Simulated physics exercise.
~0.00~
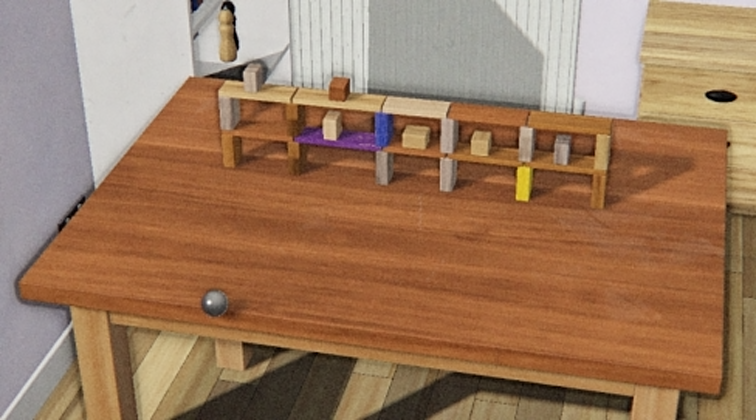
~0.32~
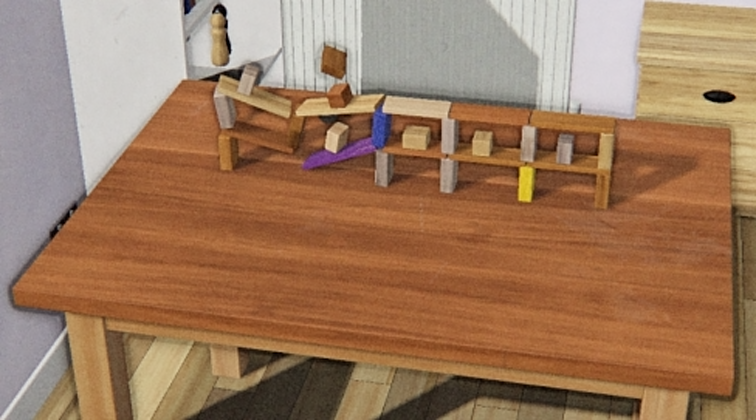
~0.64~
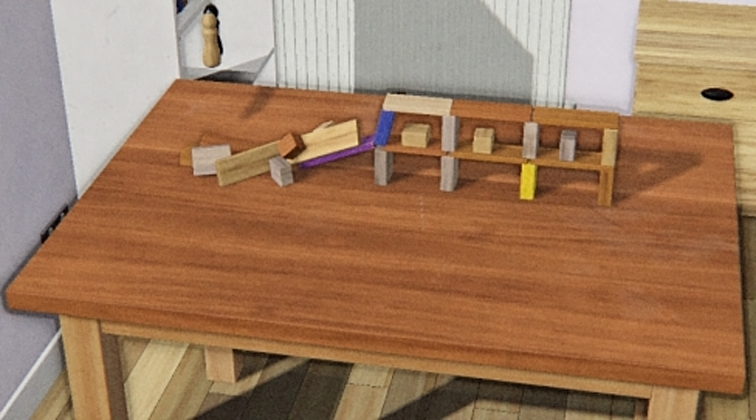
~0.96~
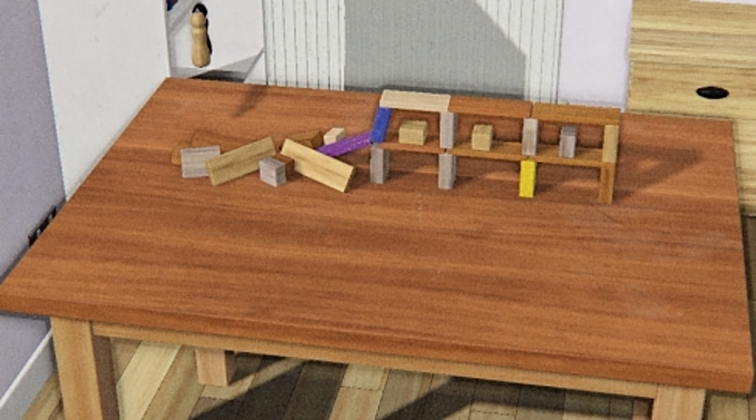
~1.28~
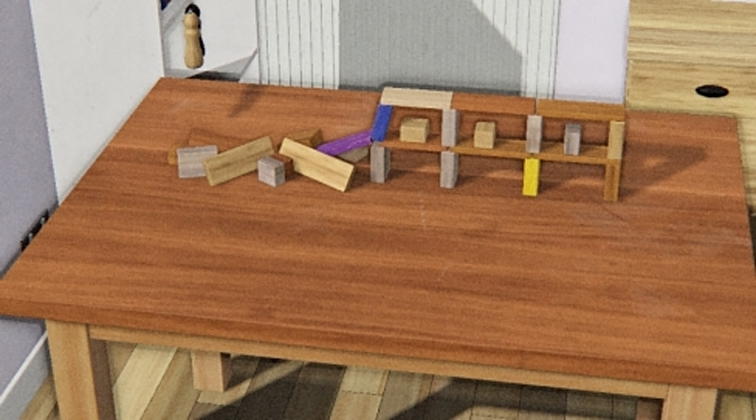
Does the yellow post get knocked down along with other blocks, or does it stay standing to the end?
The yellow post stays standing in its place, still upright under the right part of the structure when the clip ends.
